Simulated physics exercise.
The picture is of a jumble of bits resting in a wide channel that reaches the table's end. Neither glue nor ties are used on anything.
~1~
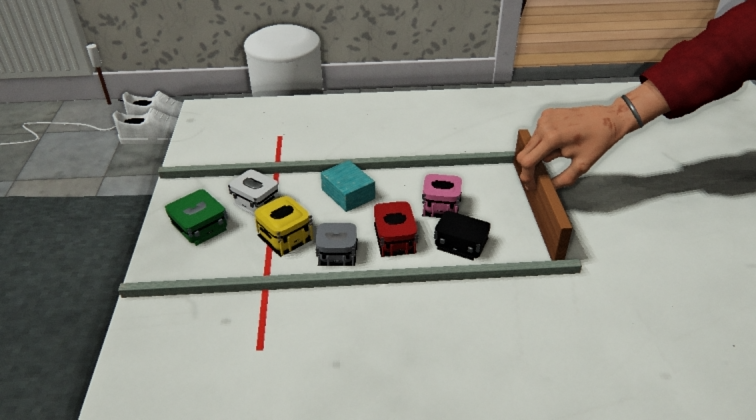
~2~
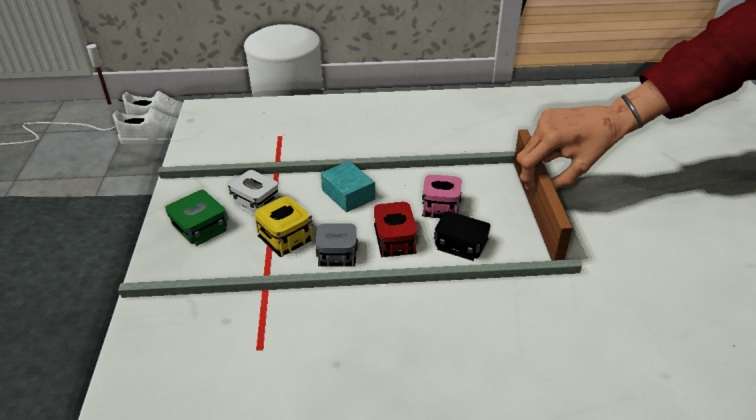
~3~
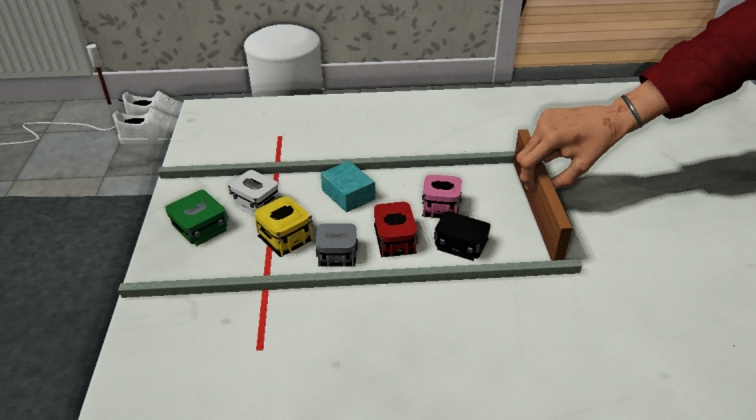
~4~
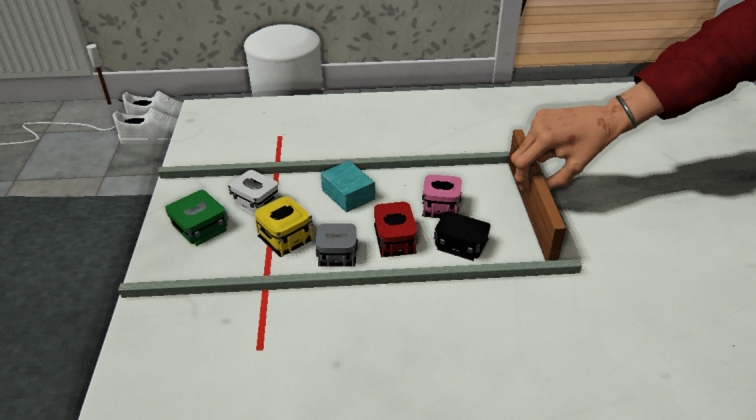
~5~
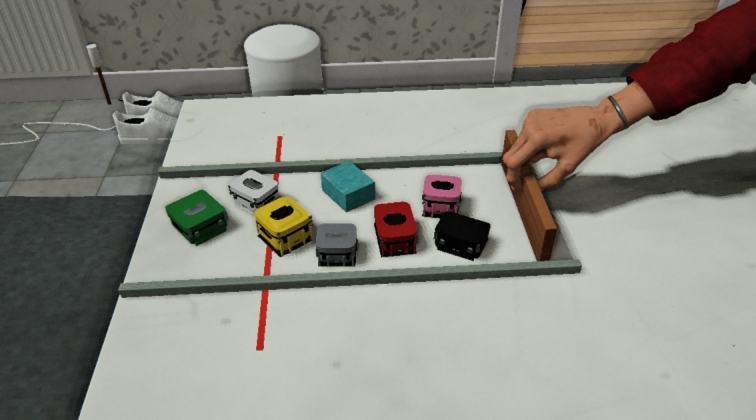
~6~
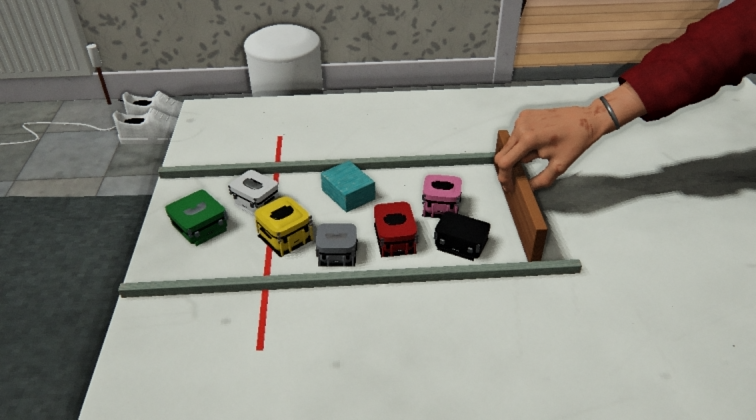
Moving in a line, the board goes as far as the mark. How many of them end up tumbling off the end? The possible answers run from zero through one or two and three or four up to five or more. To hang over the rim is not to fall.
Final tally: Zero.
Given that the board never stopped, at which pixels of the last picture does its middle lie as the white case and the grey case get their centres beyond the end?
Around (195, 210) first and around (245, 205) second.
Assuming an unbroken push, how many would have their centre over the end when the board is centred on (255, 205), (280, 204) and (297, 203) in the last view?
Taking the places in turn, the counts are 0, 0 and 0.
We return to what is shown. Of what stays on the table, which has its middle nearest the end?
Result - the green case.
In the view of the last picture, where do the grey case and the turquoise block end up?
Near (156, 266) and (256, 184).
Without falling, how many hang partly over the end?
Count: 1.
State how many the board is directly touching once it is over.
I count 3 of them.
Early on, none off yet; green case at rest near (197, 218); white case at rest near (255, 194); yellow case moving near (281, 224).
Finally, the number that fall off is zero.
